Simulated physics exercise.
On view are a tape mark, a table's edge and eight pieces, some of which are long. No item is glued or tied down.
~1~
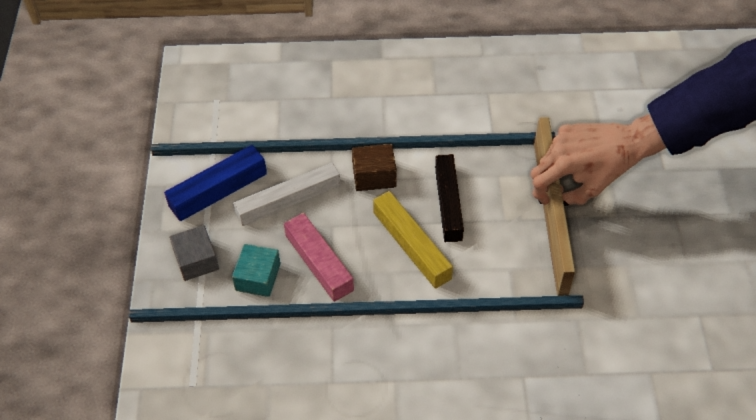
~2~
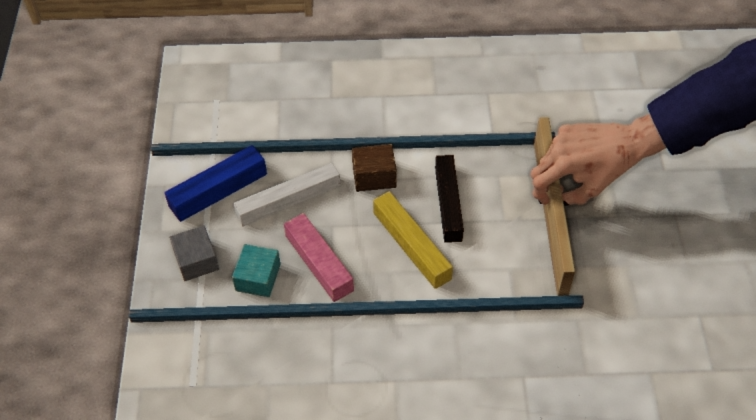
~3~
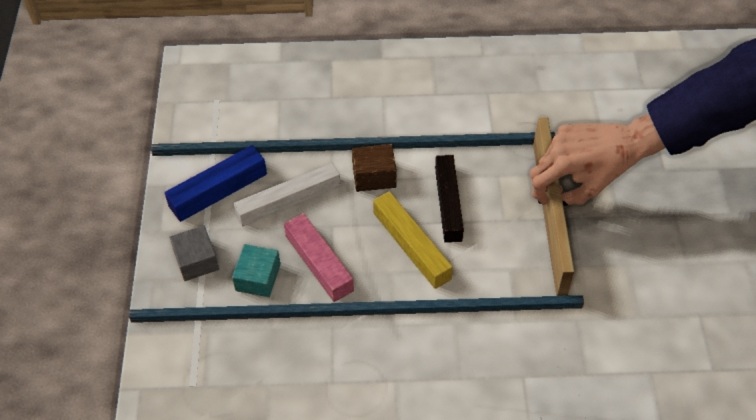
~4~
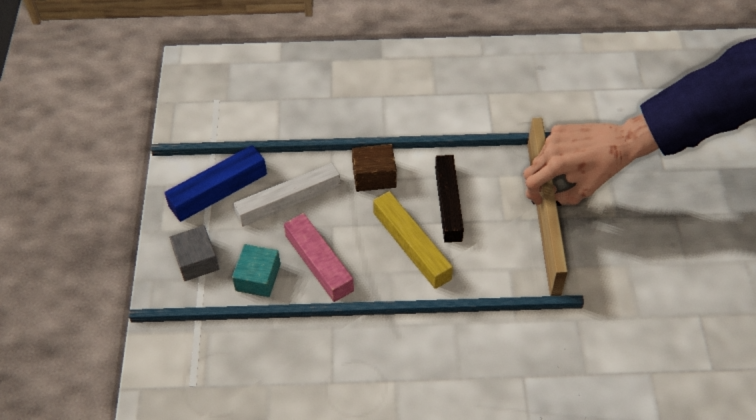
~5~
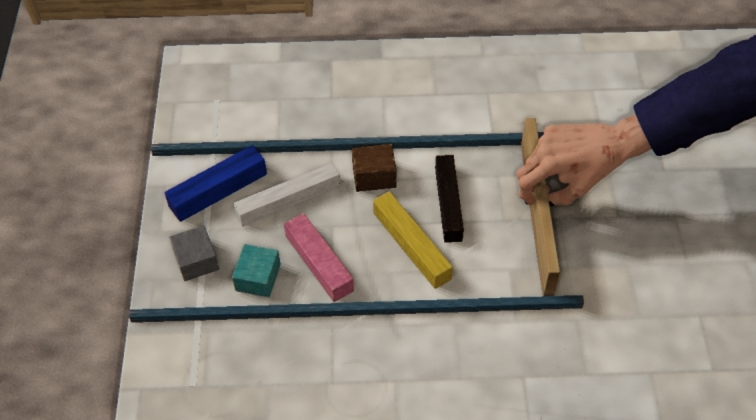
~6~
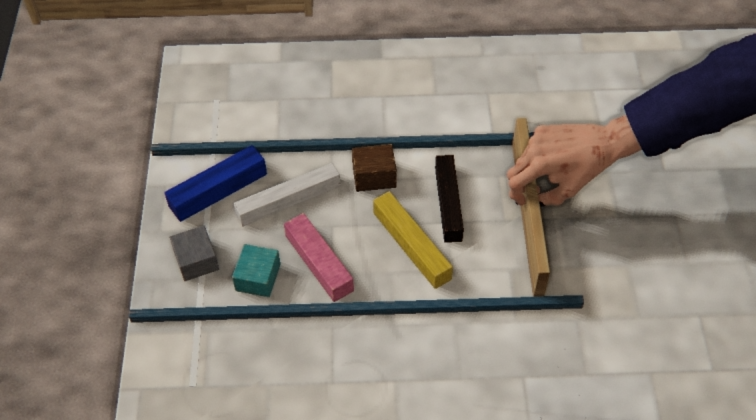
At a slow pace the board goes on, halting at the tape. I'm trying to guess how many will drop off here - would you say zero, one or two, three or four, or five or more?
The pieces lost over the edge are three or else four.
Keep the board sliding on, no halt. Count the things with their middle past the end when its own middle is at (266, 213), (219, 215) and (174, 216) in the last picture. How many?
In order, that gives 0, then 3, then 6.
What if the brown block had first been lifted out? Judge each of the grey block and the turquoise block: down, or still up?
The grey block tumbles off; the turquoise block is lost.
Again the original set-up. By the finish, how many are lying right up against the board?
The count in contact is 2.
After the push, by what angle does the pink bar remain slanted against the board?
Roughly 20 degrees.
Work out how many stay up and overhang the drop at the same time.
I'd put it at 1.
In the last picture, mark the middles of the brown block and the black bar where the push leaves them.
Near (170, 176) and (198, 205).
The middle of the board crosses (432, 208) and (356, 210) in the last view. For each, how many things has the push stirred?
At the first point the count is 2, at the second it's 5.
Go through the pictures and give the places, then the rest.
The first picture shows grey block (194, 253); blue stick (217, 183); turquoise block (257, 270); board (553, 204); tape (206, 229).
The second picture shows blue stick (217, 183); board (553, 204).
The third picture shows turquoise block (257, 270); brown block (374, 168).
The fourth picture shows grey block (194, 253); black bar (449, 198).
The fifth picture shows blue stick (217, 183); white bar (288, 194).
The sixth picture shows grey block (194, 253); blue stick (217, 183); turquoise block (257, 270); board (530, 205); tape (206, 229).
Soon after, none off yet; grey block at rest near (194, 253); blue stick at rest near (217, 183); turquoise block at rest near (257, 270).
At rest, the number that fall off is three or four; fallen, white bar, turquoise block, blue stick and grey block.
